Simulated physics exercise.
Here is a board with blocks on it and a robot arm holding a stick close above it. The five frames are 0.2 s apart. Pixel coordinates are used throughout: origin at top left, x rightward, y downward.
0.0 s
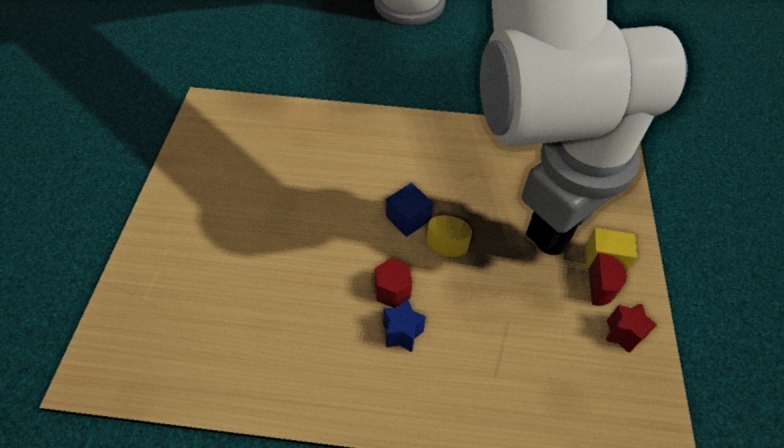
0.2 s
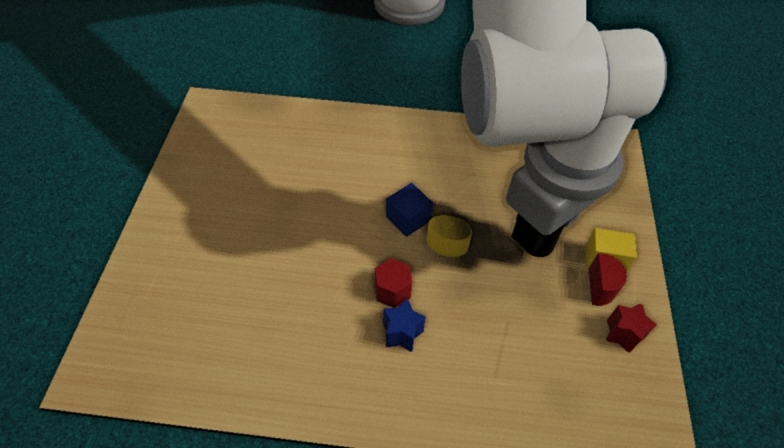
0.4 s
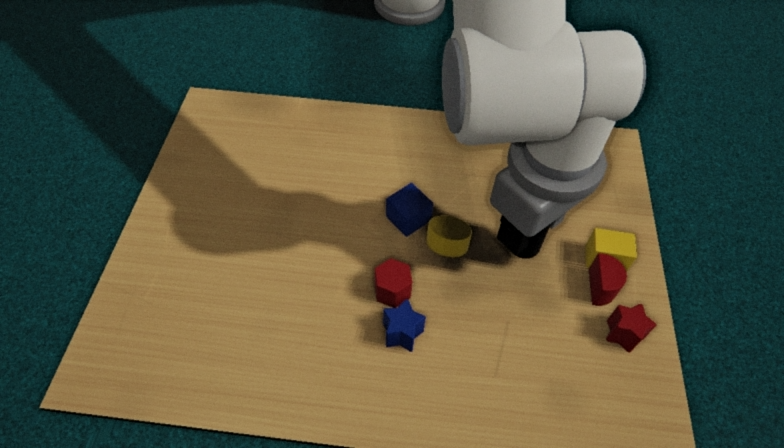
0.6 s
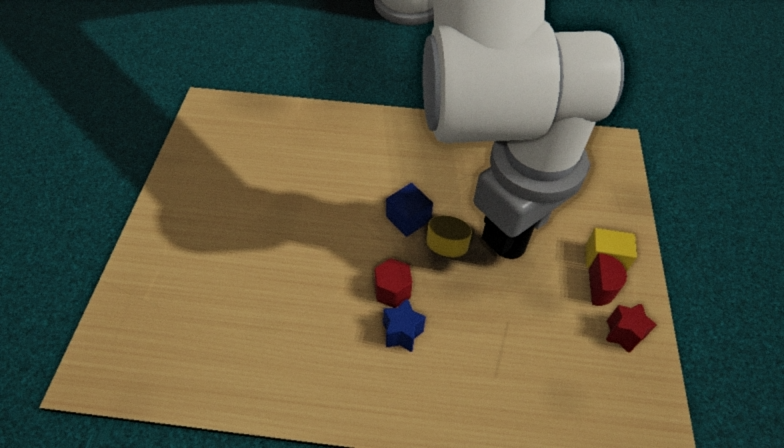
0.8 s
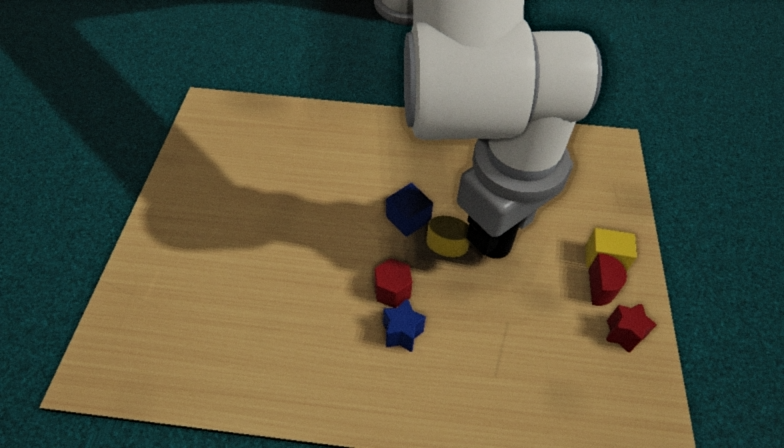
A light wooden board on a dark teal surface is seen from above at a steady angle. Near its middle sit a dark blue block, a yellow round block, a red hexagon and a blue star, with a yellow block, a red rounded piece and a red star at the right. A pale grey robot arm slides its black tip steadily leftward, close beside the yellow round block, while the blocks stay still.
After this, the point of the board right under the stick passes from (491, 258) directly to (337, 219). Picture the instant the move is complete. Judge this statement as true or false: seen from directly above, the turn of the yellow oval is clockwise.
The statement is false.
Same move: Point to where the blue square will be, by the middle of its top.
It will end up at (392, 187).
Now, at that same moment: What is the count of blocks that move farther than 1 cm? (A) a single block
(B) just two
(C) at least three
Choice B: Just two.
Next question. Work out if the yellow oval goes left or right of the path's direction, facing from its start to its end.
Well, taking the path from its start to its end as straight ahead, the yellow oval moves to the left.
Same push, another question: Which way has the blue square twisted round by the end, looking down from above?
Clockwise, from overhead.
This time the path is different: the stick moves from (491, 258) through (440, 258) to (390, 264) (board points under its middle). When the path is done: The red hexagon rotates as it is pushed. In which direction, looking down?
From above, it turns counterclockwise.
What follows on the original path. One third of the way, stick (440, 232); blue square (402, 196), turned 25° clockwise; yellow oval (403, 222), turned 20° anticlockwise.
Two thirds of the way, stick (387, 219); blue square (392, 188), turned 50° clockwise; yellow oval (354, 225), turned 75° anticlockwise.
At the end, stick (336, 206); red hexagon not moved; blue square (392, 187), turned 55° clockwise; yellow oval (327, 226), turned 160° anticlockwise.
